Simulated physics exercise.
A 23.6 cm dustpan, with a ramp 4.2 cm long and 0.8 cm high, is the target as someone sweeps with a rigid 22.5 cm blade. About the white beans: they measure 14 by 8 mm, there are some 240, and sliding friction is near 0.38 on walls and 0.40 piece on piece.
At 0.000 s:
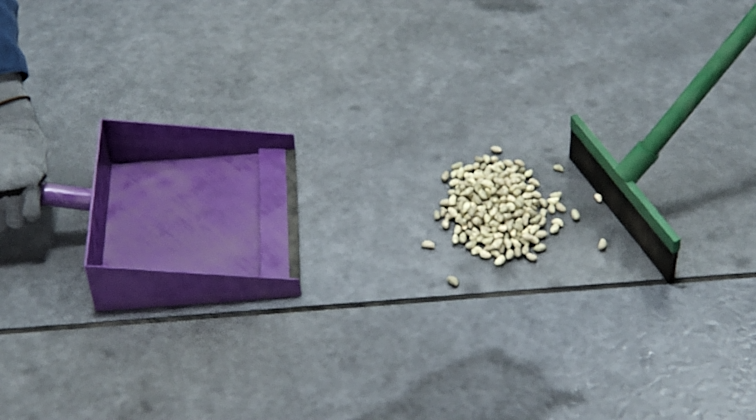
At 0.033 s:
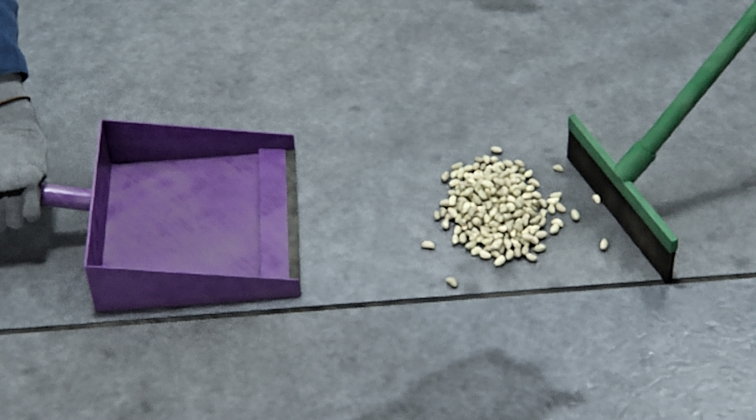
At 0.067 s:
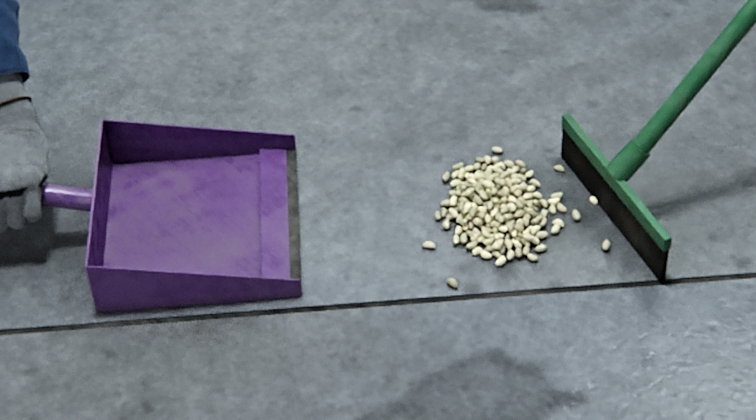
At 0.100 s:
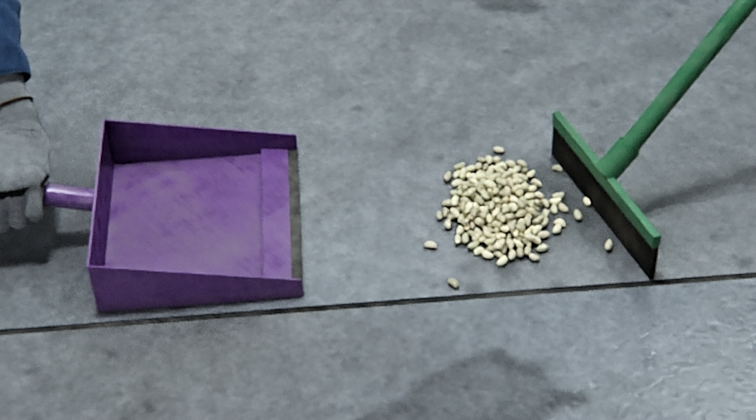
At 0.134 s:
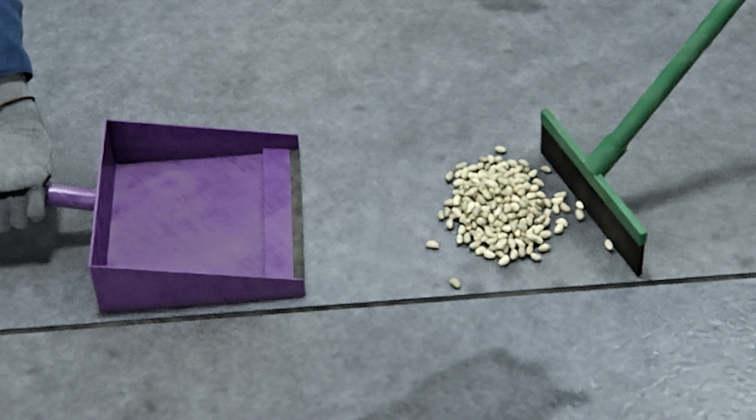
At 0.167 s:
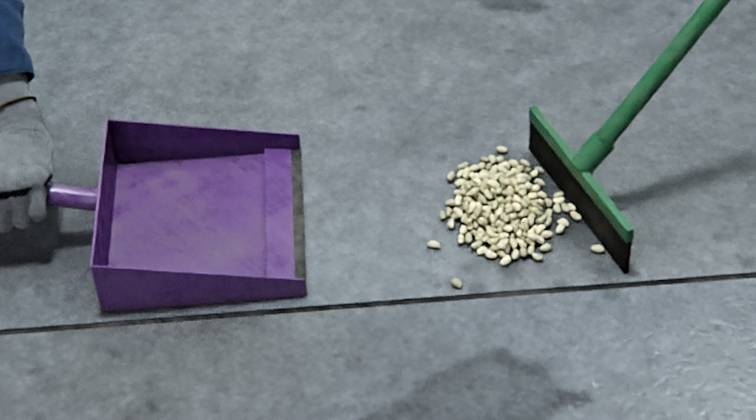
A green squeegee-like tool with a dark blade slides left across a grey concrete floor, seen from above at an angle. A heap of small white beans lies between it and an open purple dustpan on the left, whose handle a grey-gloved hand in a blue sleeve holds. The blade reaches the heap's right edge, nudging a few stray beans, while the dustpan and view barely shift.
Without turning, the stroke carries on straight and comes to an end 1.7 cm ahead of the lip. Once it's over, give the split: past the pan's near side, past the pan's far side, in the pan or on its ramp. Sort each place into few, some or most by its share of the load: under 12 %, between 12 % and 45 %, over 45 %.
Shares: Near side: Few; far side: Few; pan: Few.
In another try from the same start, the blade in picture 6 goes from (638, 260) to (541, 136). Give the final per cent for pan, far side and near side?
Final per cent - pan 20, far 0, near 25.
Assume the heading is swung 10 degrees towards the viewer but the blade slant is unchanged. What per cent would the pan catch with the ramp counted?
Estimate: 5 % in pan or on ramp.
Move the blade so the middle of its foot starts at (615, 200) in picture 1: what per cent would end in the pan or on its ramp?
The pan and its ramp would take some 0 per cent.
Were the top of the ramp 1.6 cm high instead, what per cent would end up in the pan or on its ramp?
That change would give about 0 per cent.
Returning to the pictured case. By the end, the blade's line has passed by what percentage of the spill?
About 25 per cent.
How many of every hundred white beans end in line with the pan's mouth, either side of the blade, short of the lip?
About 90 per cent.
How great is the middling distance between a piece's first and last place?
Near 16 cm.
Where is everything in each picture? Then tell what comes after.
The first frame shows blade from (675, 246) to (575, 125), moved 0.0 cm, 0 of the pieces shifted so far; middle of the pieces at (497, 206); pan at (184, 228).
The second frame shows blade from (672, 246) to (573, 124), moved 0.3 cm, 0 of the pieces shifted so far; middle of the pieces at (497, 207).
The third frame shows blade from (666, 245) to (567, 123), moved 1.1 cm, 1 of the pieces shifted so far; middle of the pieces at (498, 207).
The fourth frame shows blade from (655, 242) to (557, 121), moved 2.4 cm, 1 of the pieces shifted so far; middle of the pieces at (500, 207).
The fifth frame shows blade from (642, 239) to (545, 119), moved 4.0 cm, 2 of the pieces shifted so far; middle of the pieces at (502, 206).
The sixth frame shows blade from (628, 236) to (534, 116), moved 5.5 cm, 4 of the pieces shifted so far; middle of the pieces at (503, 206); pan at (189, 228). Its pace works out near 0.47 m/s, heading 22 degrees away from the viewer's side.
After 0.45 s, middle of the blade 19 cm from the lip; 0 % over the lip, far side 0 %, near side 0 %.
Then, at 0.64 s, middle of the blade 10 cm from the lip; 0 % over the lip, far side 5 %, near side 5 %.
After 0.95 s, middle of the blade 5 cm from the lip; 0 % over the lip, far side 5 %, near side 5 %.
In the end, at 2.2 s, near side 5 %, far side 5 %, pan 0 %, in front of the lip or behind the blade 90 %.
